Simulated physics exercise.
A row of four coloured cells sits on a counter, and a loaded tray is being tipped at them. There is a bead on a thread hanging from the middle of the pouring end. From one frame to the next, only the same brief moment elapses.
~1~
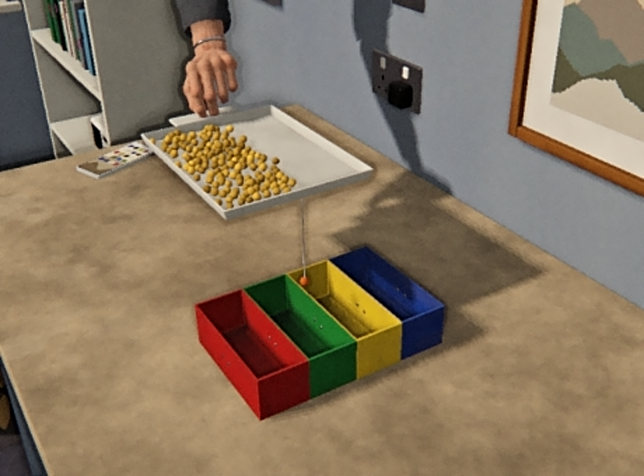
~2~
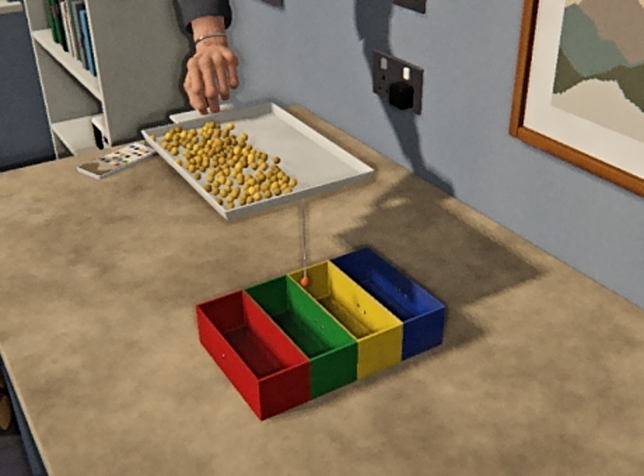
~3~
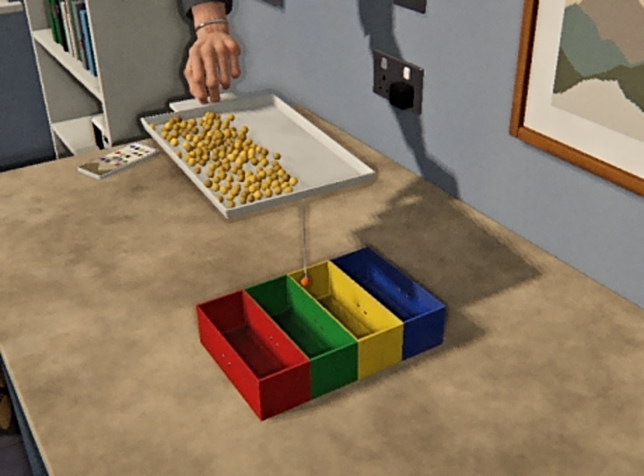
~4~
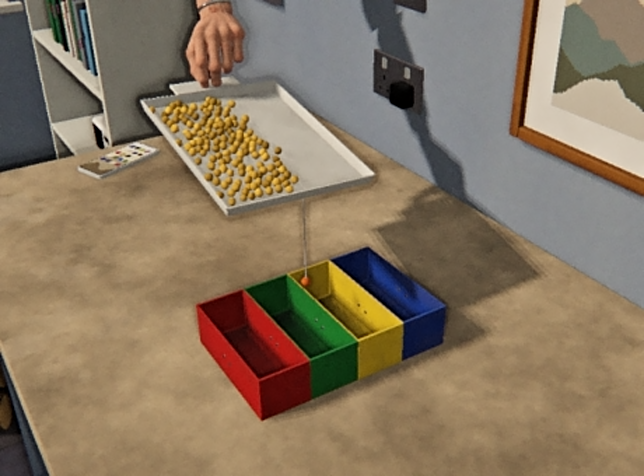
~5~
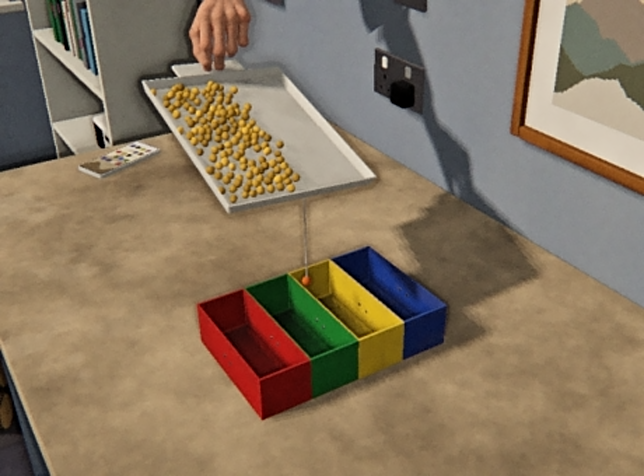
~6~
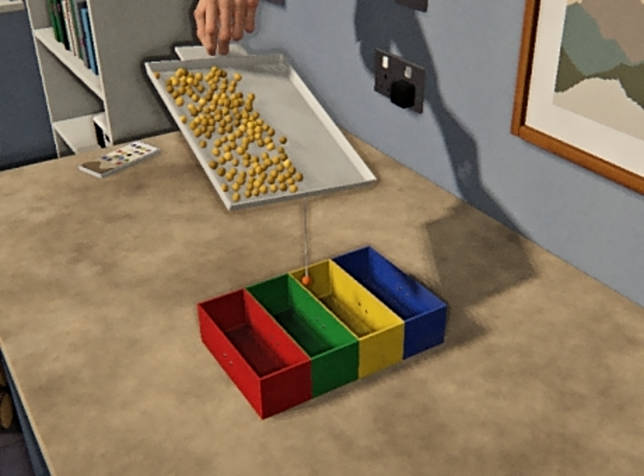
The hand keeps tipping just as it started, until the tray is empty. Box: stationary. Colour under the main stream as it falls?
Blue, I would say.
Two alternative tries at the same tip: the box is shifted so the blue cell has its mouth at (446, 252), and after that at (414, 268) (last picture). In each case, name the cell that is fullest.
Try 1 - green. Try 2 - the cell in yellow.
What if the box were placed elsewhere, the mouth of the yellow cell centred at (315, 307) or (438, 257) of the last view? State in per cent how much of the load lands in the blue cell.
First placement: Some 50 %; second placement: Some 0 %.
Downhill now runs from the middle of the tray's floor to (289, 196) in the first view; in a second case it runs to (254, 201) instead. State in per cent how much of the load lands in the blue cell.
I'd put it at some 10 % and then some 0 %.
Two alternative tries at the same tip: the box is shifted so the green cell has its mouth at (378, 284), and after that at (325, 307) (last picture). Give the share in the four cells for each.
Around 90 then around 100 per cent.
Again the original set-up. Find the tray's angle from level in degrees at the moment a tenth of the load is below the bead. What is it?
It's turned some 75 degrees by then.
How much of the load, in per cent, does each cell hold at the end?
Looks like the red cell ends near 0 %, the green cell near 10 %, the yellow cell near 30 %, and the blue cell near 50 %.
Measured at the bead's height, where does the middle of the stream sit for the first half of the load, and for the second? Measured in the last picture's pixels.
The opening half passes (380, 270), the closing half (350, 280).
Soon after the last picture, tray tipped steeply; most on the tray; a stray few in the blue cell; about a quarter falling or outside the box.
A little later, tray tipped past a quarter turn; a small part on the tray; about a third in the blue cell; about a quarter in the yellow cell; a small part in the green cell; about a third falling or outside the box.
Later still, tray tipped past a quarter turn; about half in the blue cell; about a third in the yellow cell; a small part in the green cell; a small part falling or outside the box.
At rest, tray tipped past a quarter turn; about half in the blue cell; about a third in the yellow cell; a small part in the green cell; none in the red cell; a small part outside the box.
